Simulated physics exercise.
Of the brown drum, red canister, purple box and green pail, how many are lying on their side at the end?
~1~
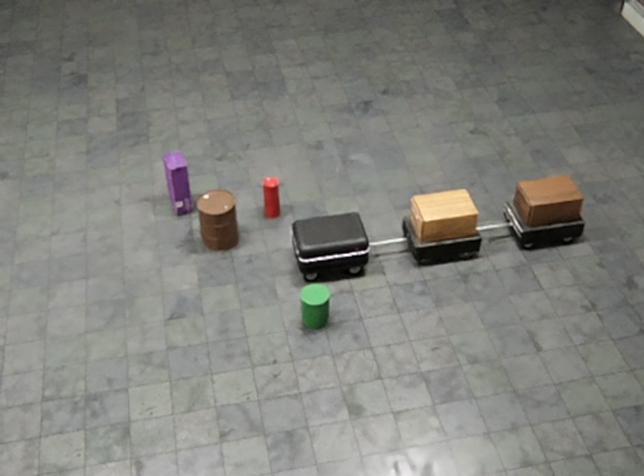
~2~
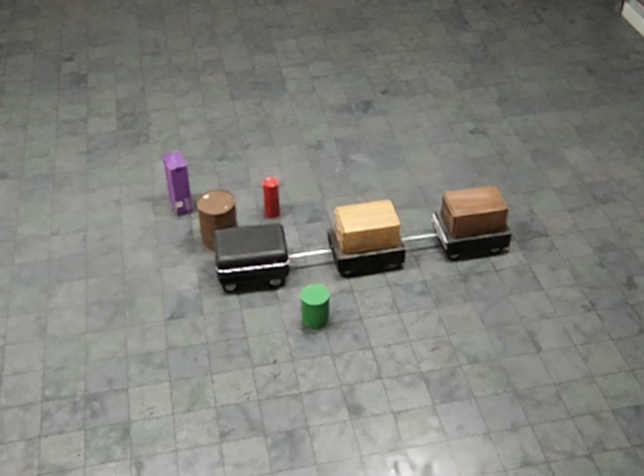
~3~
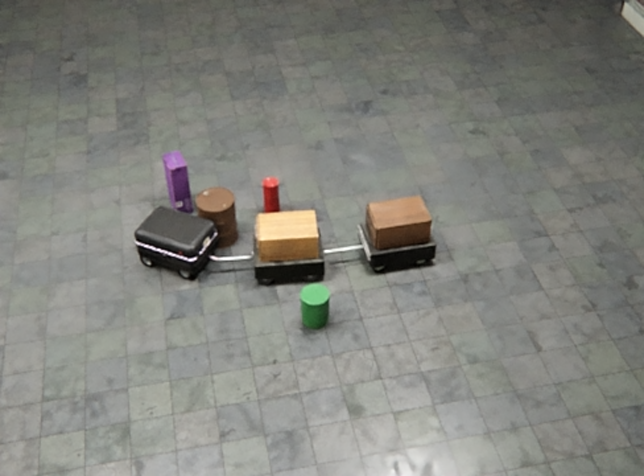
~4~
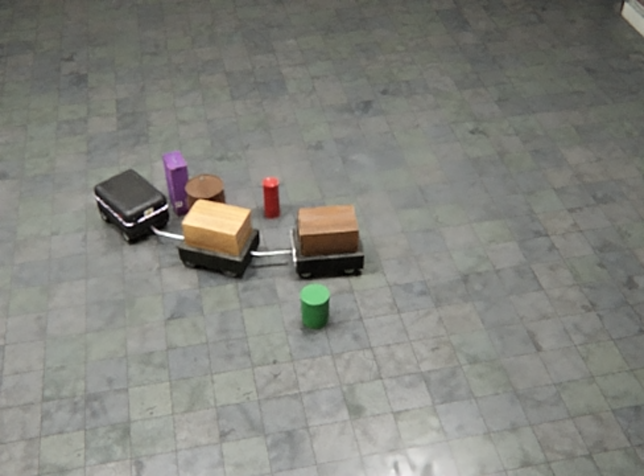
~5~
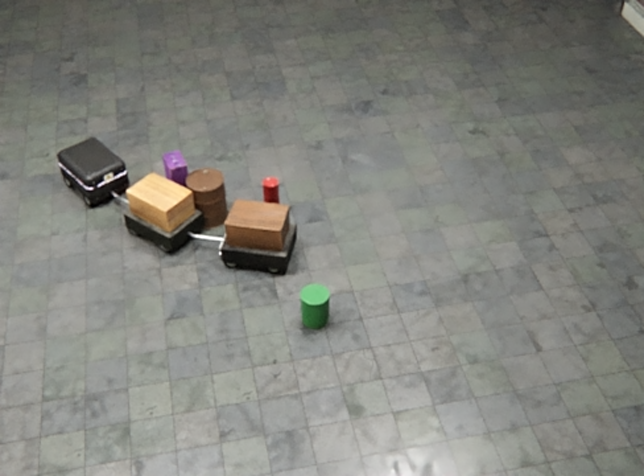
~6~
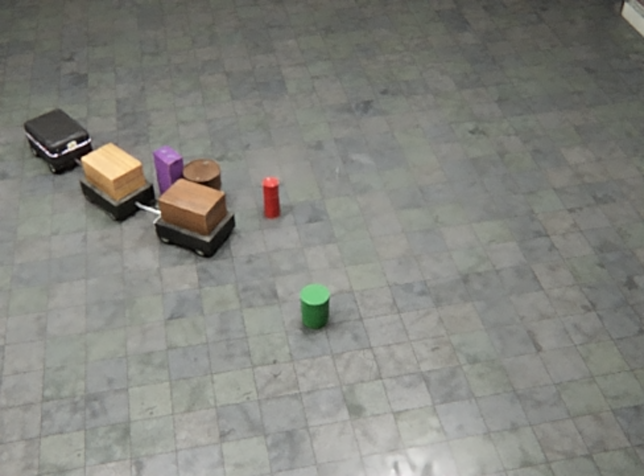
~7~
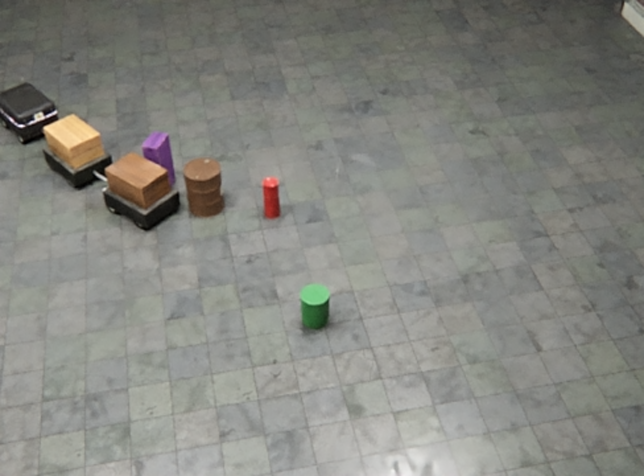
None of them are lying on their side, as all four are still standing upright at the end.
